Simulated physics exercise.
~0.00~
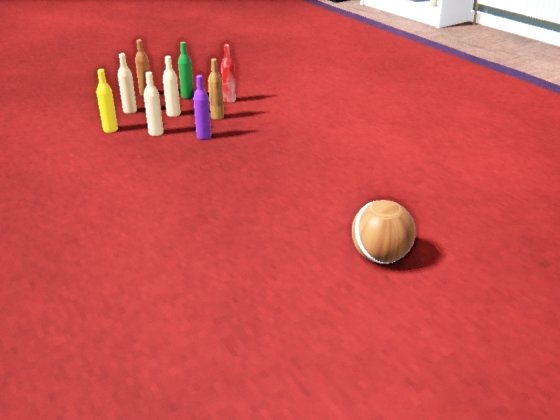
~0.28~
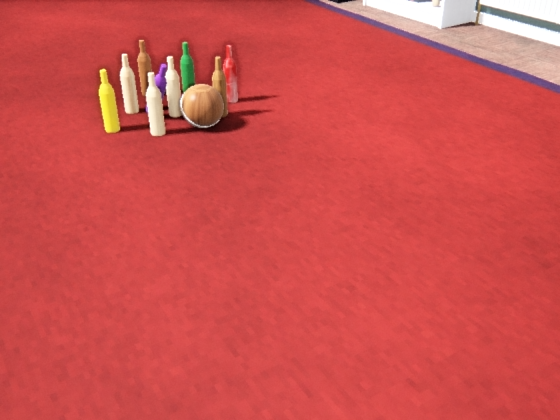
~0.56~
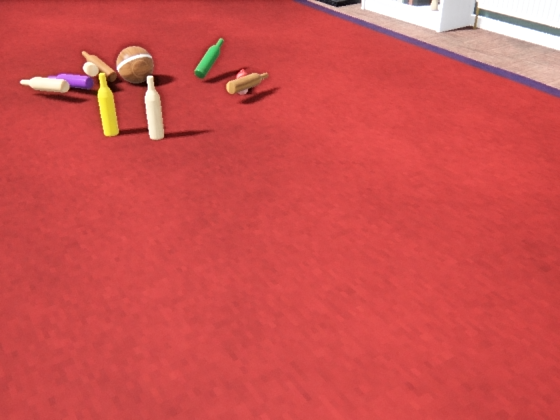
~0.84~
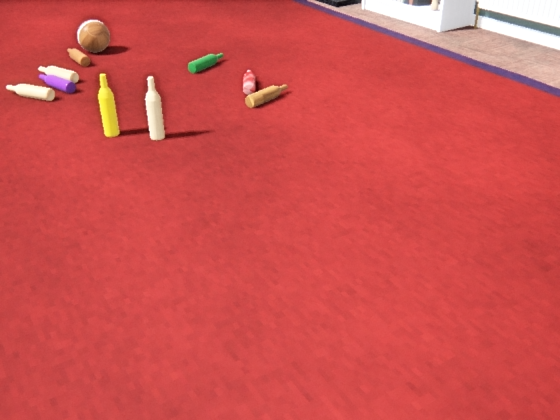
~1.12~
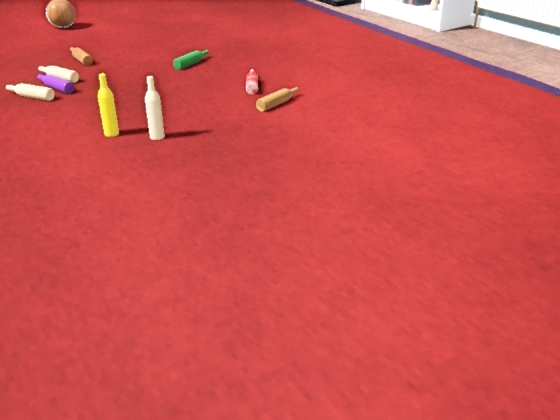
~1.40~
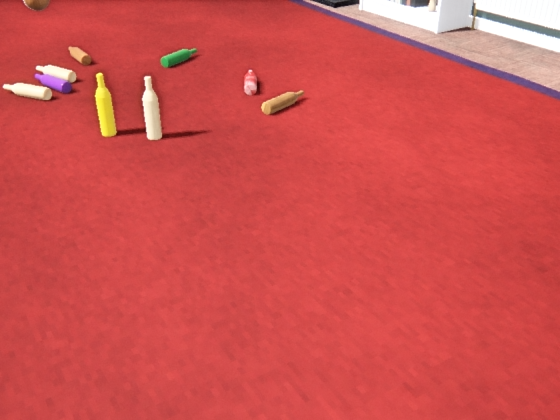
In this clip, a wooden ball rolls across a red carpet into a group of nine coloured, bottle-shaped skittles, scattering and toppling seven of them, including the green, purple and red ones. It rolls away toward the upper left, leaving a yellow skittle and a cream one standing.
